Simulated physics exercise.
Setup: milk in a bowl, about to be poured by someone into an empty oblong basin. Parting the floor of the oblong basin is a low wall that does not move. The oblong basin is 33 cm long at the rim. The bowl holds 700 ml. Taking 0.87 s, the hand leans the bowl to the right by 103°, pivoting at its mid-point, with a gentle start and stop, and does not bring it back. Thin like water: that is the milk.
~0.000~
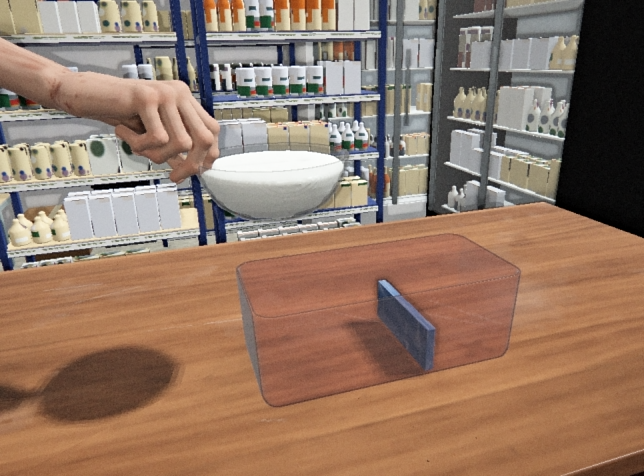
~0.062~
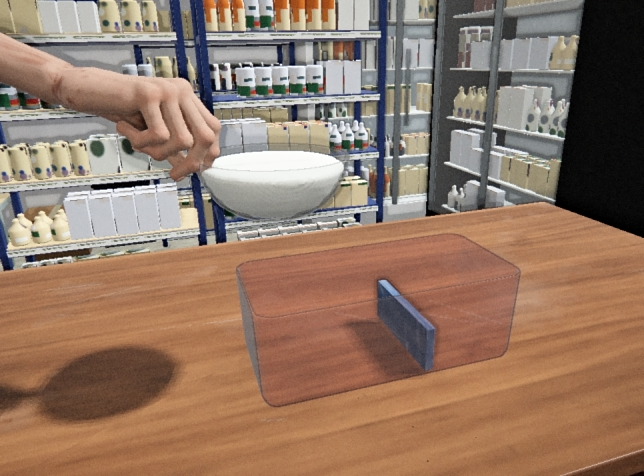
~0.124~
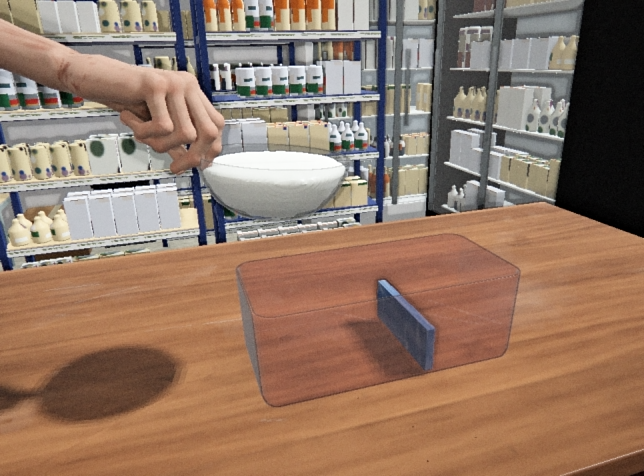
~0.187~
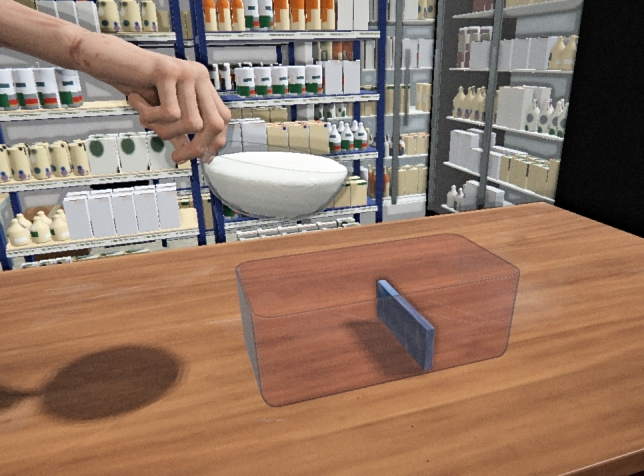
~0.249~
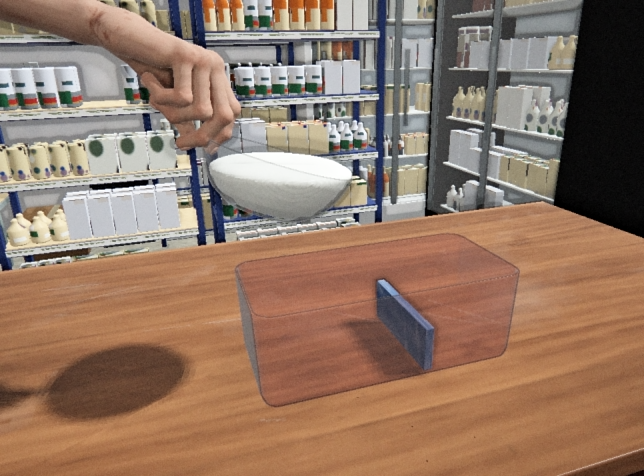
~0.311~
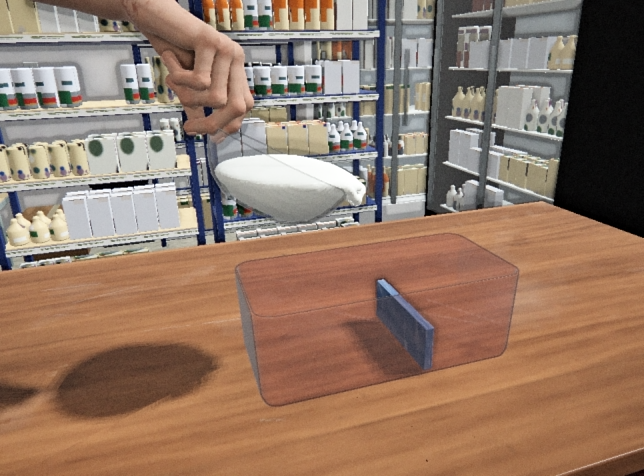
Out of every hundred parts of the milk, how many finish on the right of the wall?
About 8 in every hundred.
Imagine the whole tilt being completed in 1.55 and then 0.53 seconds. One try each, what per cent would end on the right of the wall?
15 in a hundred, followed by 5 in a hundred.
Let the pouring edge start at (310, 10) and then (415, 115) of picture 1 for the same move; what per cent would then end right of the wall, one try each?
Some 10 and 85 per cent, in that order.
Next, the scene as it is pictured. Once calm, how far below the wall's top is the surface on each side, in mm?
Left side: Around 36 mm. Right side: Around 54 mm.
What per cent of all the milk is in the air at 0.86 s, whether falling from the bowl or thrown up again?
Estimate: About 5 in a hundred.
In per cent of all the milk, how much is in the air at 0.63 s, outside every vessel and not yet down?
Around 22 in a hundred.
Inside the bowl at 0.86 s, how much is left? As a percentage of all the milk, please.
I reckon near 0 per cent still sits there.
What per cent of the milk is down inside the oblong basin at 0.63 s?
Roughly 68 per cent.
Then, 0.63 s in, the tilt is 85° and 9 per cent is still to pour, 60 is left of the wall and 8 right of it.
Then, 0.86 s in, the tilt is 103° and 0 per cent is still to pour, 87 is left of the wall and 8 right of it.
Then, 1.11 s in, the tilt is 103° and 0 per cent is still to pour, 89 is left of the wall and 8 right of it.
Then, 1.37 s in, the tilt is 103° and 0 per cent is still to pour, 89 is left of the wall and 8 right of it.
Finally, 89 per cent lies left of the wall, 8 right of it and 3 outside.
